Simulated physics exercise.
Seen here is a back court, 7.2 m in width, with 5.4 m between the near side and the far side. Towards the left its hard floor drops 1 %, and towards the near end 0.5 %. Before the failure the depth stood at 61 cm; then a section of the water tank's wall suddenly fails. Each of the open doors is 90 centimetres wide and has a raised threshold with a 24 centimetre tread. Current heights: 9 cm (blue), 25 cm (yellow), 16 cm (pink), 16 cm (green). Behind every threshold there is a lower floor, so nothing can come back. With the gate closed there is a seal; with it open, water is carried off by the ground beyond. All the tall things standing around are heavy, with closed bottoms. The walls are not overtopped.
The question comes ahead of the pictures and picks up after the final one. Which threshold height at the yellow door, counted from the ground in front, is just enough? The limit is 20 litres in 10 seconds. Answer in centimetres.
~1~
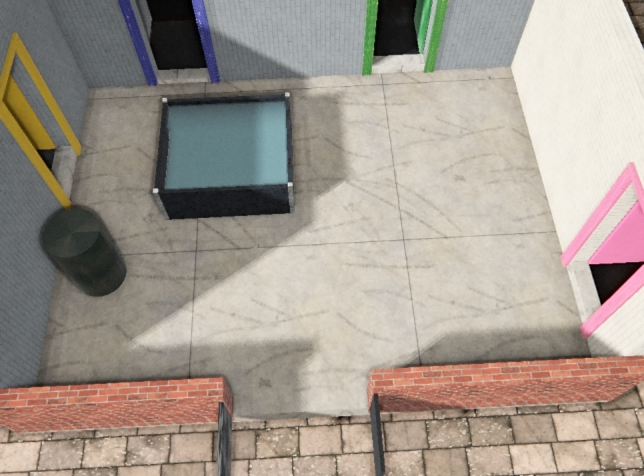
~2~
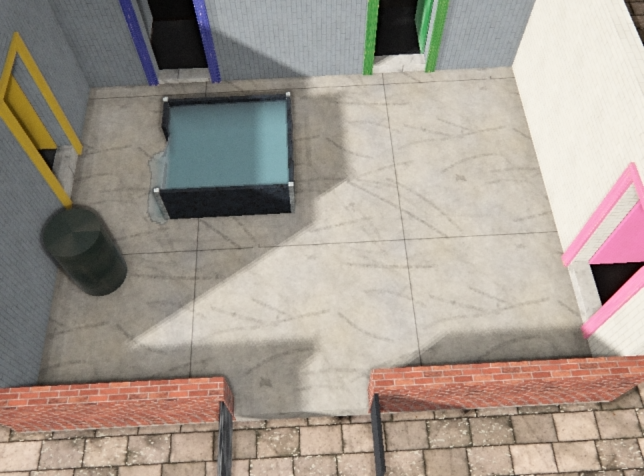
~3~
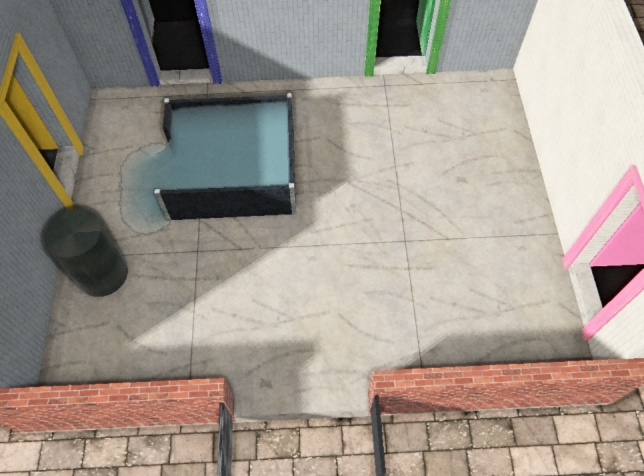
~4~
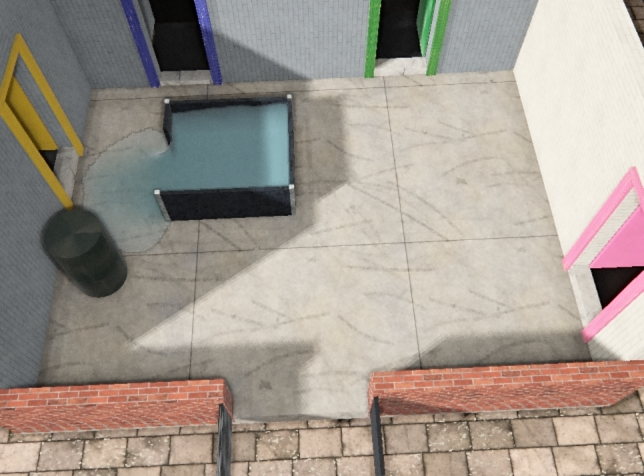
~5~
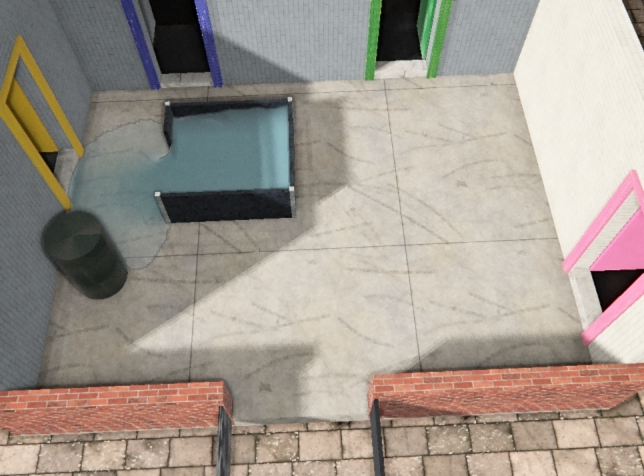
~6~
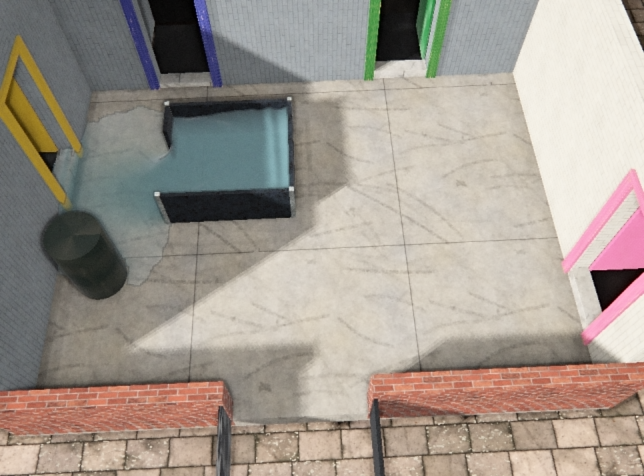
A height of roughly 33 cm is just enough.
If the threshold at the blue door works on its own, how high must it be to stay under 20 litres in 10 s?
Door blue, min height approx. 5.5 cm.
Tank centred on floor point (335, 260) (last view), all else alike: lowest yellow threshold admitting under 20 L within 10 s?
About 13.0 centimetres.
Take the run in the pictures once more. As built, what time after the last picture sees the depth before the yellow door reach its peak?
The depth peaks at about 0.2 seconds.
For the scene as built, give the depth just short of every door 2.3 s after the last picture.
In cm: Blue 9, yellow 23, pink 0, green 0.
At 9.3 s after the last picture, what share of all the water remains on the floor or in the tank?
Remaining share: Around 90 %.
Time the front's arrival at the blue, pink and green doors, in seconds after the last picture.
Blue = 1.3 s, pink = 6.0 s, green = 3.2 s.
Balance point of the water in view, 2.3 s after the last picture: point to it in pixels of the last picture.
Approximately (161, 200).
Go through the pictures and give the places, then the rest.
Still water, 61 cm deep, in the water tank at (226, 145); the yellow door at (47, 138) is dry, in the first frame.
The front is at (155, 189), 0.3 m from the gap at (169, 175); 0.3 m2 of floor is wet, 61 cm left at the back, in the second frame.
Water pours out at (171, 178) and has run 0.8 m, to (126, 178); about 10 cm deep outside, 61 cm at the back, in the third frame.
Water pours out at (171, 180) and has run 1.3 m, to (89, 197); about 8 cm deep outside, 60 cm at the back, in the fourth frame.
The gap is at (172, 182), the front 1.5 m out at (81, 155); the back of the water tank holds 54 cm, in the fifth frame.
Water pours out at (171, 182) and has run 1.7 m, to (53, 194); about 7 cm deep outside, 52 cm at the back; water is at the yellow door at (49, 140), in the sixth frame.
Then, 0.7 s after the last picture water covers 15 % of the floor, deepest (40 cm) near (73, 196); 37 cm at the yellow door, 31 litres in over its 25 cm threshold.
Then, 2.3 s after the last picture water covers 35 % of the floor, deepest (27 cm) near (92, 98); 23 cm at the yellow door, 81 litres in over its 25 cm threshold.
Then, 9.3 s after the last picture water covers 95 % of the floor, deepest (10 cm) near (33, 410); 7 cm at the yellow door, 82 litres in over its 25 cm threshold.
At the yellow door as built, the water peaked near 38 cm, 0.1 s after the last picture.
Run again over the same 10 s with other heights there, 37 litres in over 30.5 cm, 1 litre over 41.5 cm. The limit of 20 litres is kept from about 33 cm up.
